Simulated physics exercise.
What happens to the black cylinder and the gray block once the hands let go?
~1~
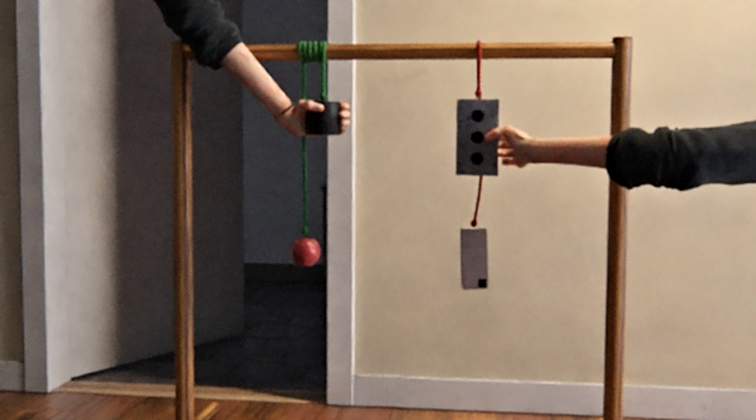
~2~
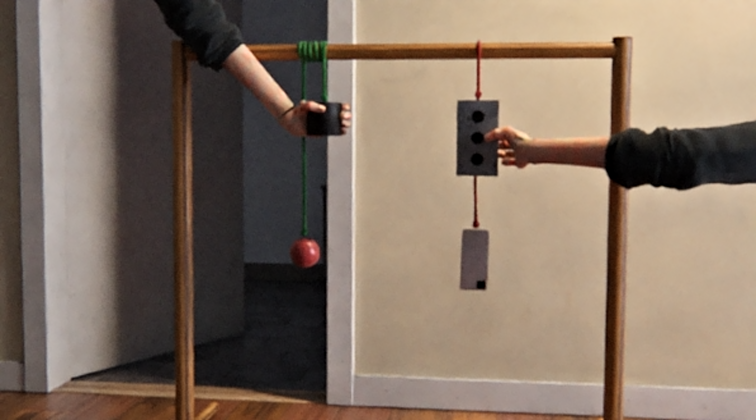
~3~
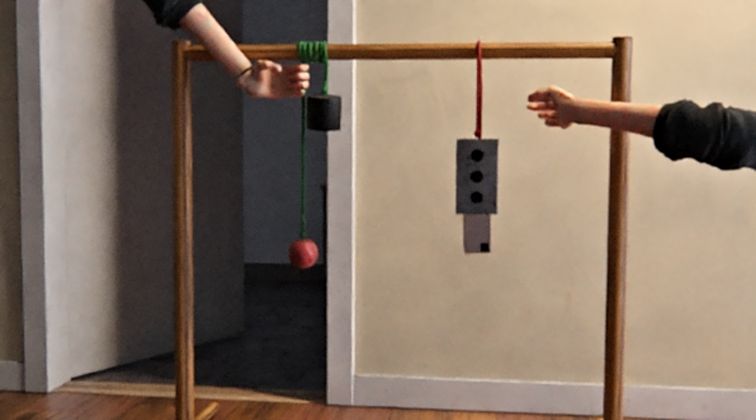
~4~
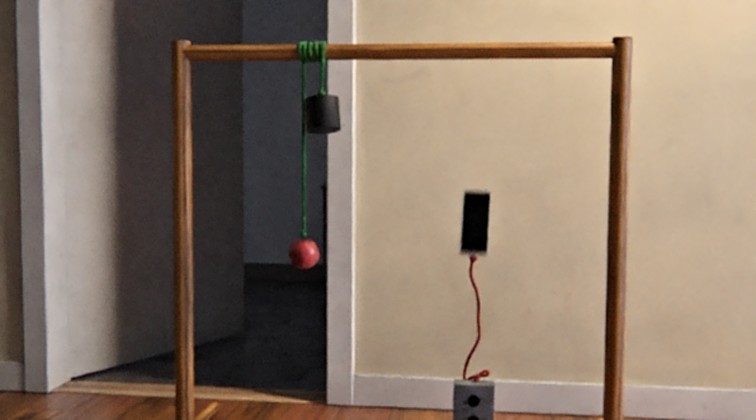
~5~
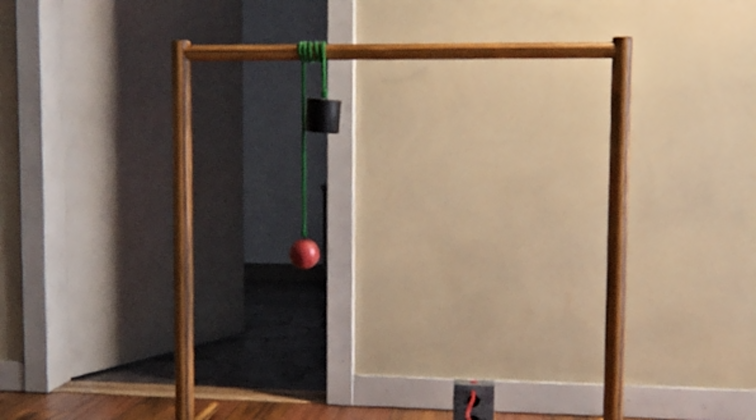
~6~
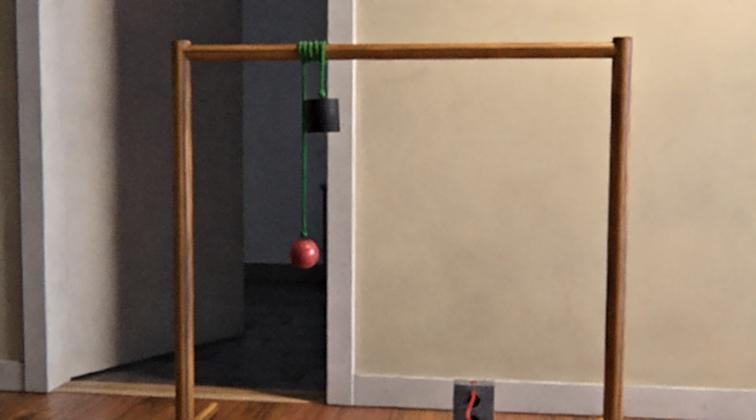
The black cylinder stays hanging from the rail by its green cord. The gray block drops and ends up on the floor.
In this clip, two hands hold a black cylinder and a gray block on cords over a wooden rail, then let go. The cylinder stays hanging above a round red object, while the block drops to the floor and the flat object below it ends out of sight.
